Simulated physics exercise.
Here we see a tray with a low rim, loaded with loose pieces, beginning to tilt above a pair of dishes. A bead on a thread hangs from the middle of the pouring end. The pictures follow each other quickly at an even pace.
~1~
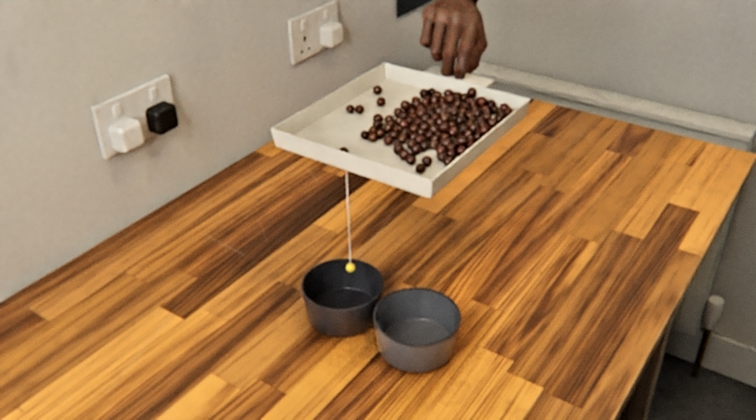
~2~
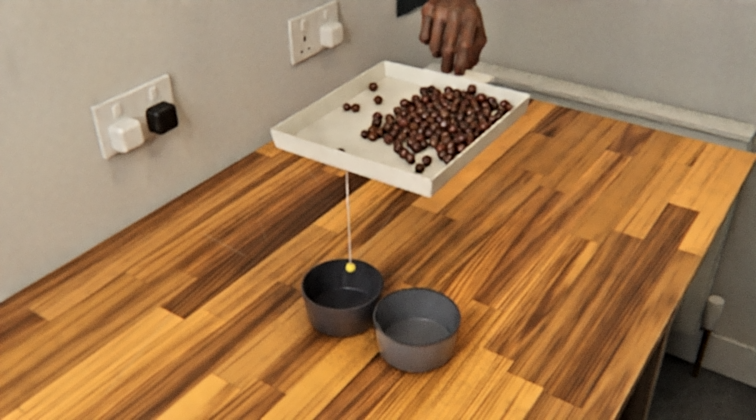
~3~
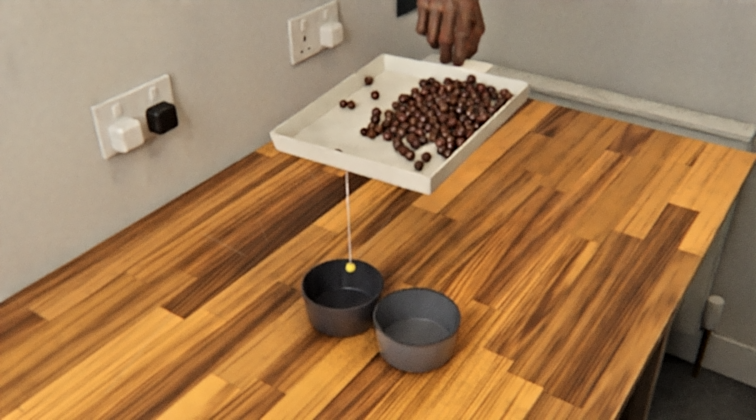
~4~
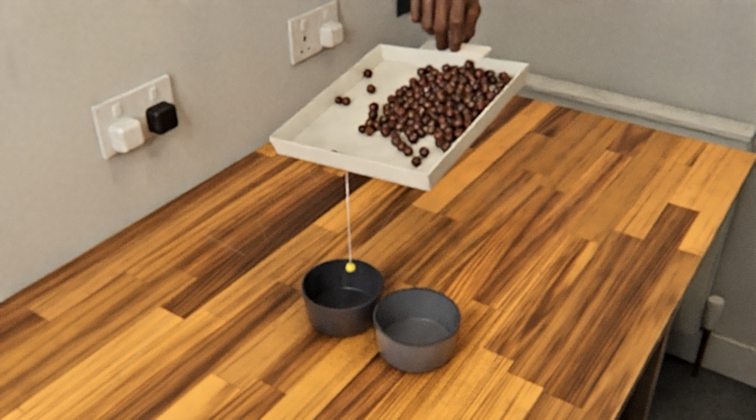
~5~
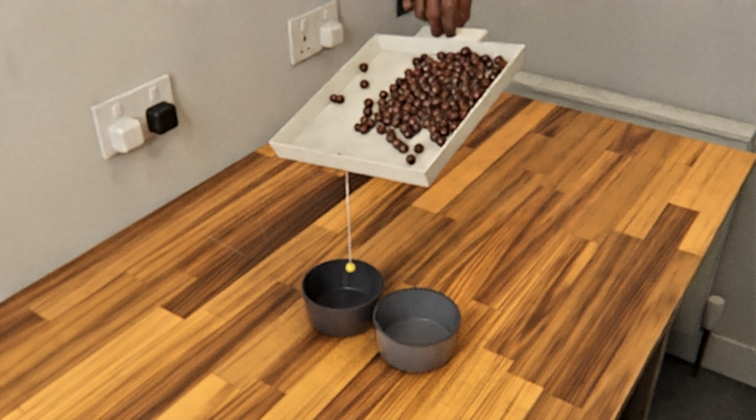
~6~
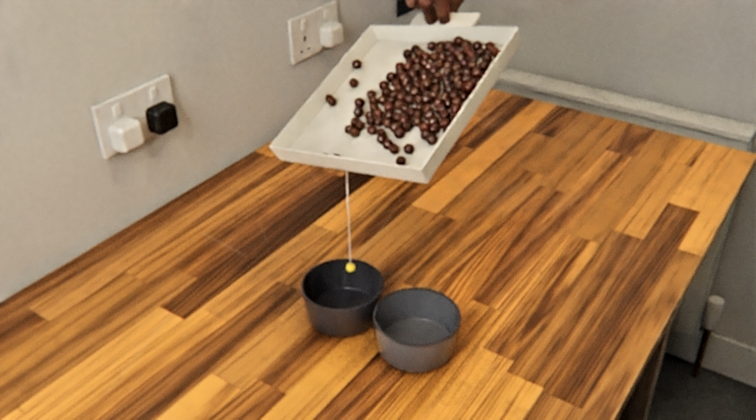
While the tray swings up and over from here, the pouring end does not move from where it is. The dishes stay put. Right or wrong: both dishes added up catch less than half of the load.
Right, they catch less than half.
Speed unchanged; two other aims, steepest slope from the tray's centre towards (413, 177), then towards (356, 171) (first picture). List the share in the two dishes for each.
Roughly 90 per cent, and 20 per cent.
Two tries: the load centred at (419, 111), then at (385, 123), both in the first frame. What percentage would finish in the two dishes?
You'd see roughly 0 per cent first and roughly 0 per cent second.
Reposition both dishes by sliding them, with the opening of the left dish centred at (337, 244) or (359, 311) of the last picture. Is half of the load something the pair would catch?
Placing 1: A minority of it. Placing 2: A minority of it.
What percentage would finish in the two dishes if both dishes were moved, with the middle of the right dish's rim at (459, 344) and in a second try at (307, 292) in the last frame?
Trial 1 0%, trial 2 50%.
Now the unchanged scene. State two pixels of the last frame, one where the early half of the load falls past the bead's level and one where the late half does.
The leading part at (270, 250), the rest of it at (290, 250).
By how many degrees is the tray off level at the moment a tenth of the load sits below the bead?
About 75 degrees.
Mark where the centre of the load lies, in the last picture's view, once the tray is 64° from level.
Mark it at roughly (306, 146) in the final frame.
Just after the last frame, tray tipped steeply; the larger part on the tray; just a few outside both; about a tenth in the air.
A moment on, tray tipped past a quarter turn; roughly a third on the tray; roughly half outside both; roughly a quarter in the air.
Further on, tray tipped past a quarter turn; just a few in the left dish; almost all outside both.
When it is over, tray tipped past a quarter turn; not one in the right dish; just a few in the left dish; almost all outside both.
